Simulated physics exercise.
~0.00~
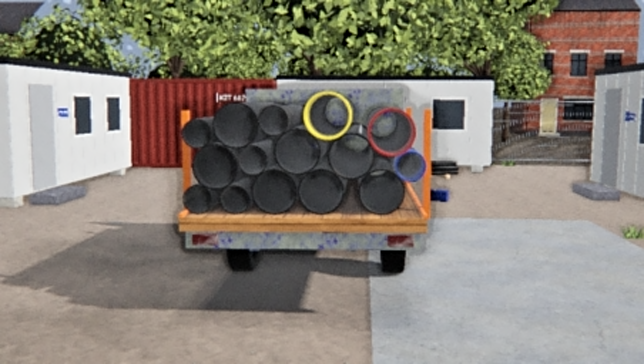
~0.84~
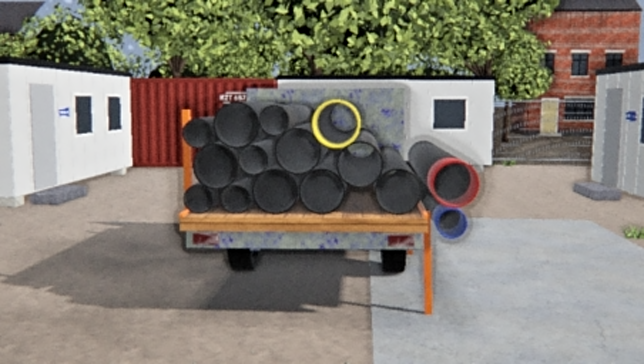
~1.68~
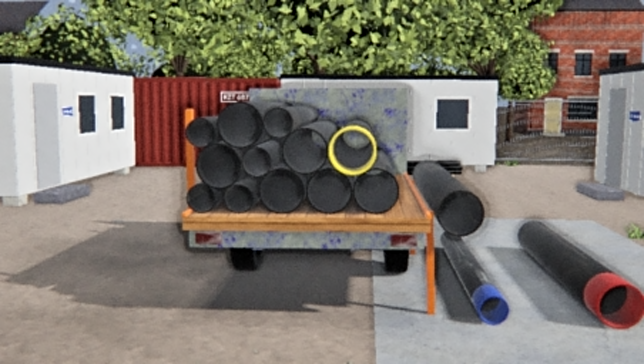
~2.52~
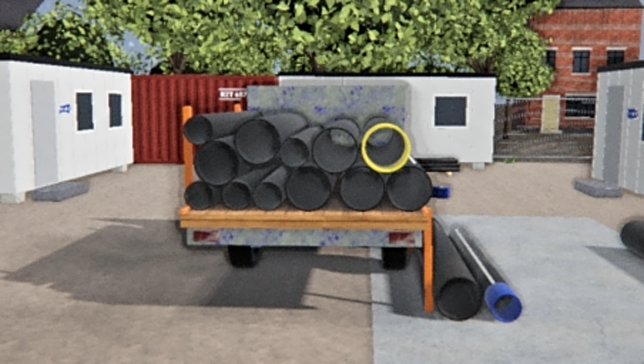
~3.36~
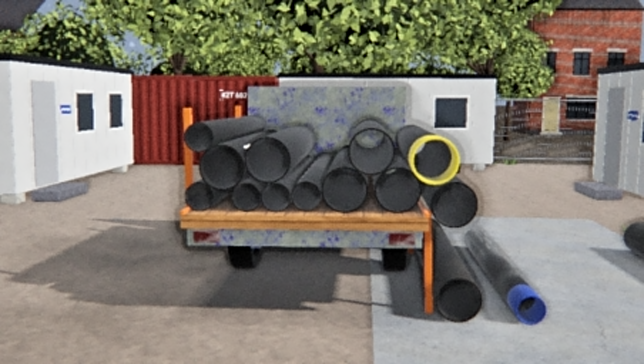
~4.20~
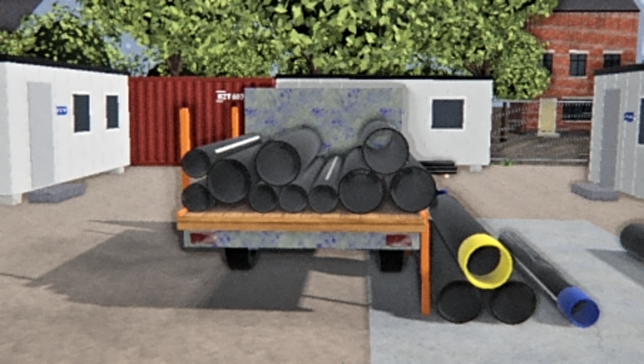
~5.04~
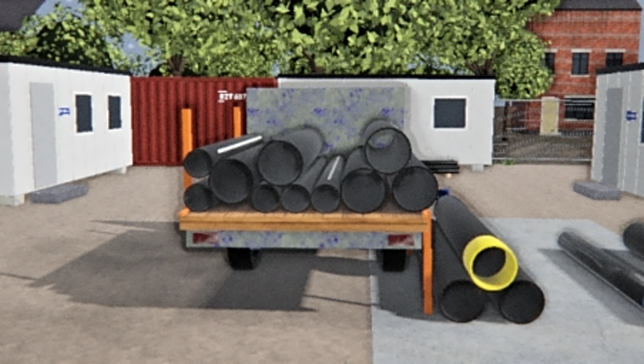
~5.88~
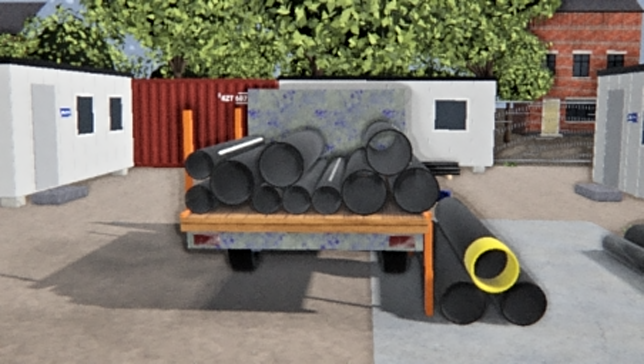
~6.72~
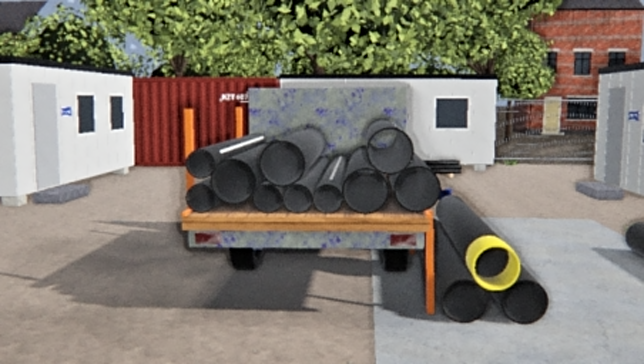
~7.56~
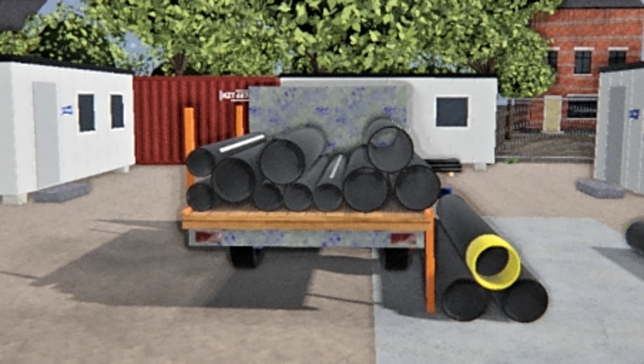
A stack of dark pipes, three with coloured rims, fills a trailer seen from behind in a yard between white cabins, with a red container and trees beyond. The orange posts on the right swing down, and the red-rimmed and blue-rimmed pipes tumble off that side. The red one rolls away to the right, while another dark pipe drops beside the blue. The yellow-rimmed pipe shifts right across the load, then falls as well. Blue rolls out of view, and yellow settles on two dark pipes beside the trailer, with the remaining load lying still on the deck.
